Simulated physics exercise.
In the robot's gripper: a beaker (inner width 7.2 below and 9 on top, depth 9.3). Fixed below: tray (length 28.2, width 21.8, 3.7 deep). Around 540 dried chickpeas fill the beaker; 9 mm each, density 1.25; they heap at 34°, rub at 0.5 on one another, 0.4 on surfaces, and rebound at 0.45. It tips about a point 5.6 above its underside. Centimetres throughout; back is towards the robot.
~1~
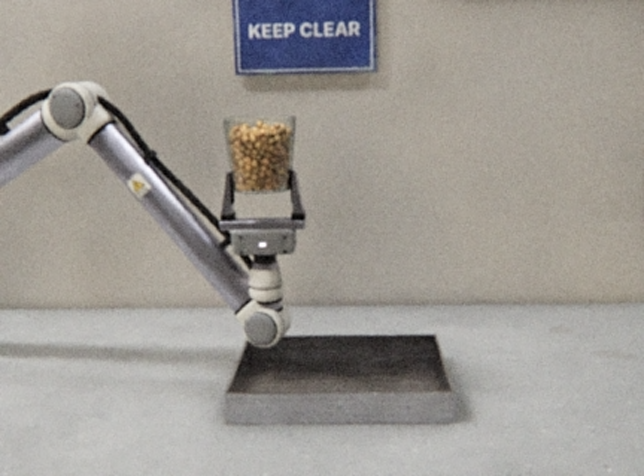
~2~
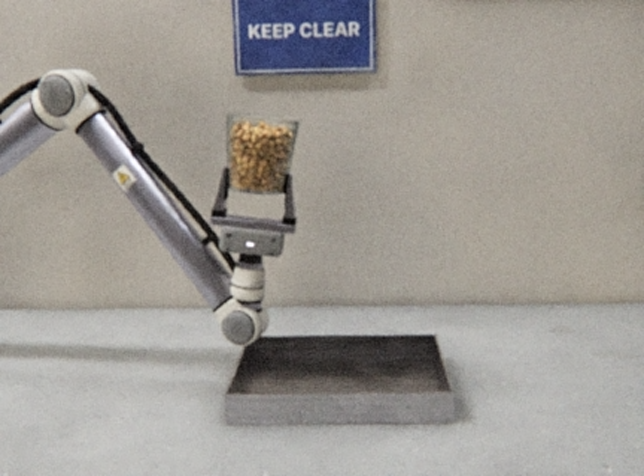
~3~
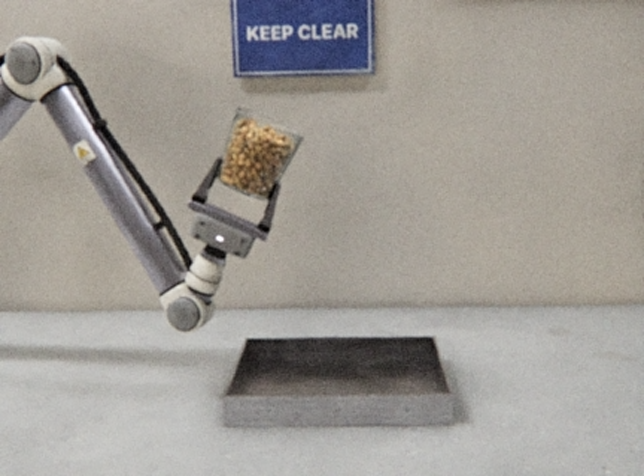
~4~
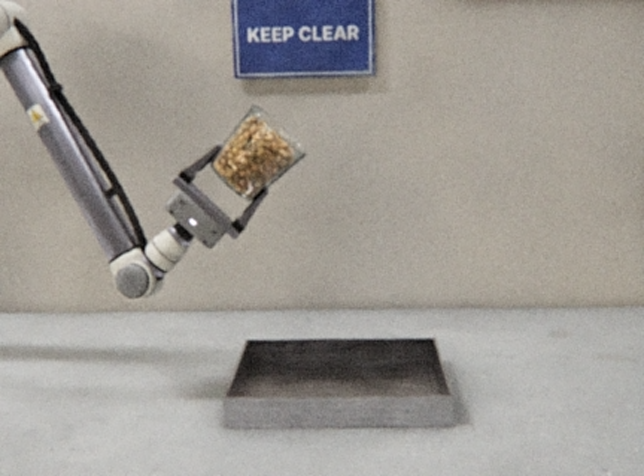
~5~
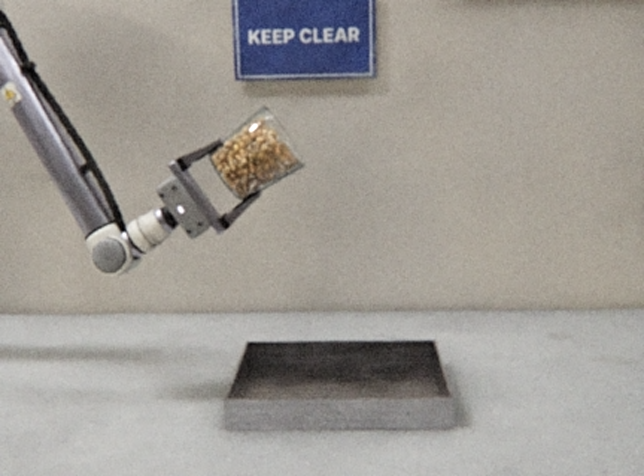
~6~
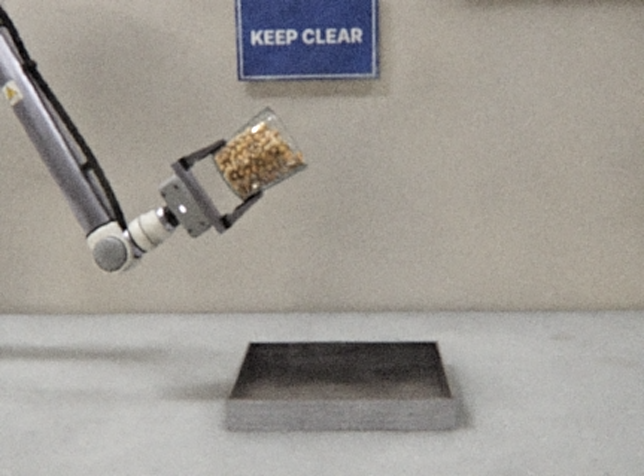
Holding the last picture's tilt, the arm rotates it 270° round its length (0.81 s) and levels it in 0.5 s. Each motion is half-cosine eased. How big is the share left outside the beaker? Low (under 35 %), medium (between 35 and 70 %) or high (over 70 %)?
A low share, under 35 %, ends outside the beaker.
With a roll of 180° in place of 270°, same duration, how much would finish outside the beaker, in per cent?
Then about 5 per cent.
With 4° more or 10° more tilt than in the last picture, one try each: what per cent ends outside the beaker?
Some 5 and 15 per cent.
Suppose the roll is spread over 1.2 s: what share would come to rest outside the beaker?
Then about 5 per cent.
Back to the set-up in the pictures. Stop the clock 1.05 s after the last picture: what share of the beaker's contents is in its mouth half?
About 45 per cent.
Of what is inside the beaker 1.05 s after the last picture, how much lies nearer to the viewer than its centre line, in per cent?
Roughly 45 per cent.
Then, 0.52 s after the last picture, tipped 57°, highest piece 38 above the table; 535 in the beaker, 1 in the tray, 2 in flight or on a rim.
Then, 1.05 s after the last picture, tipped 31°, highest piece 37 above the table; 521 in the beaker, 15 in the tray, 2 in flight or on a rim.
Then, 1.51 s after the last picture, upright, highest piece 38 above the table; 520 in the beaker, 17 in the tray, 1 on the table or floor.
Then, 2.21 s after the last picture, upright, highest piece 38 above the table; 520 in the beaker, 17 in the tray, 1 on the table or floor.
Final count, 520 in the beaker, 17 in the tray, 1 on the table or floor. That is 3 % outside the beaker.
